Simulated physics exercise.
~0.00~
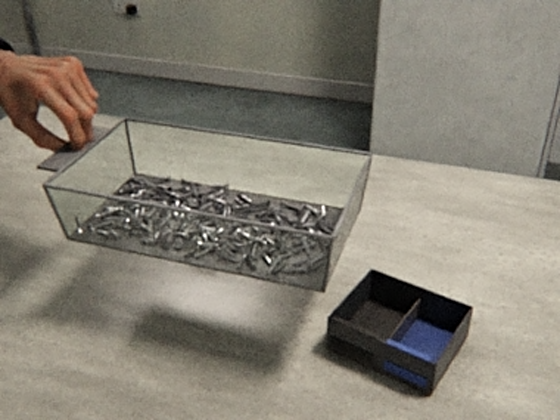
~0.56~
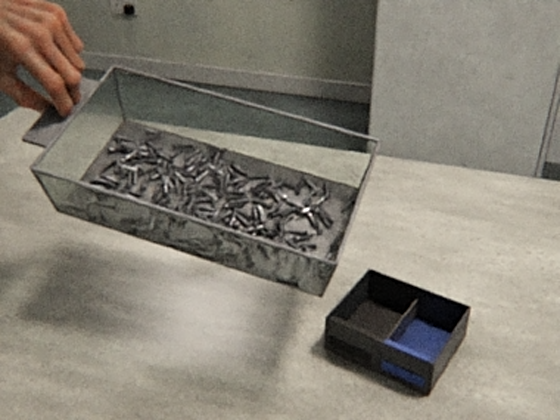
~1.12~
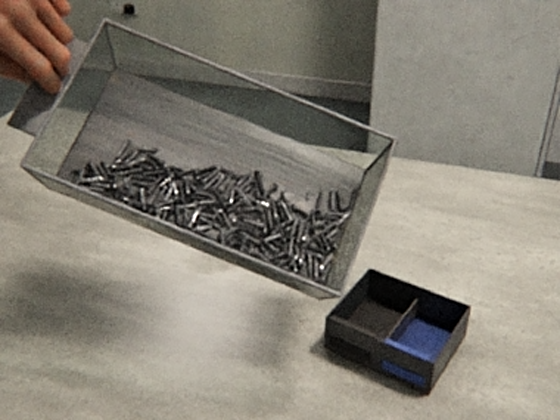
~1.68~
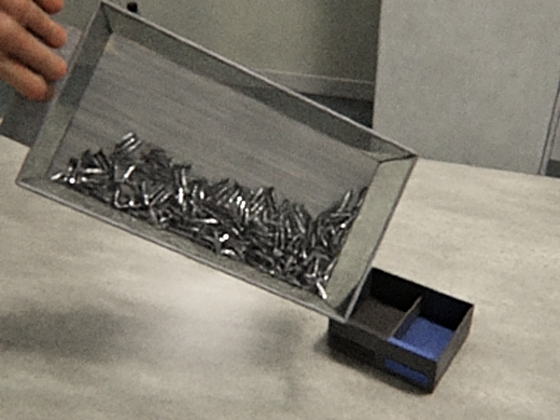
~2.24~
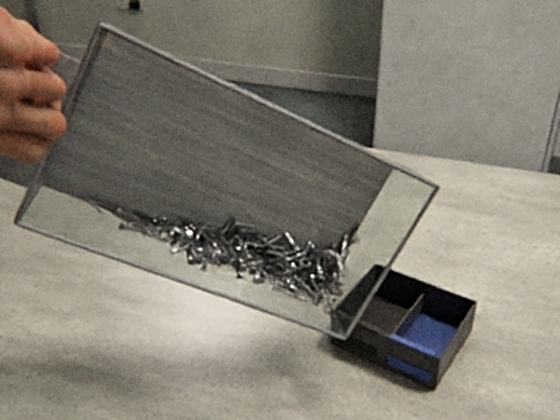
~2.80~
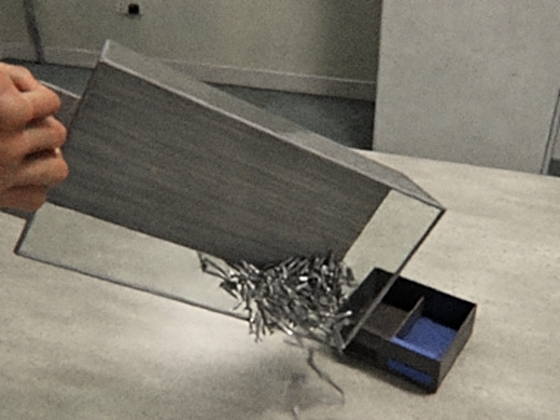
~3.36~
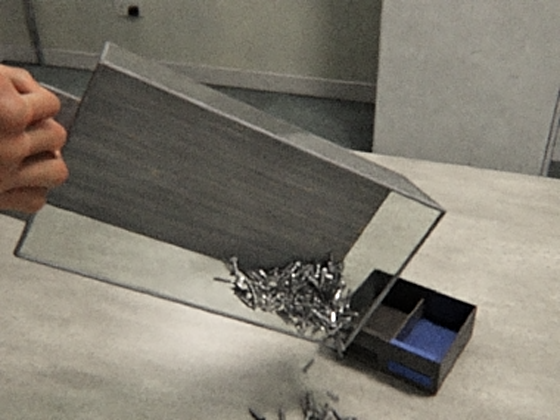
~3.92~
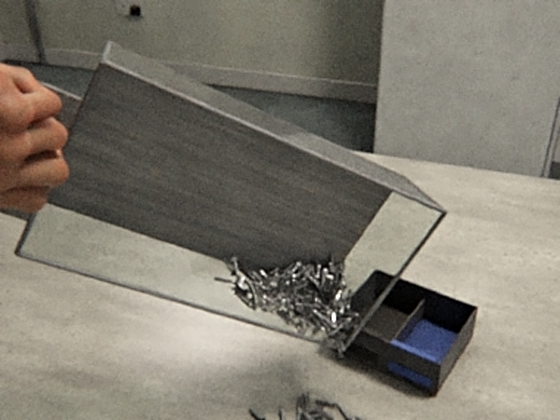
The clip opens with a hand at the left holding a clear-sided tray of small steel screws above a pale table, with a small dark box divided into black and blue sections at the lower right. The hand tips the tray steadily, its near side dropping and its right end hanging close to the box. The screws slide toward the lower right corner and bunch up there. Once the tray stands on its side, some spill over the edge and drop to the table in front of the box. The tray is then held still, with most screws still heaped in its corner and both sections empty.
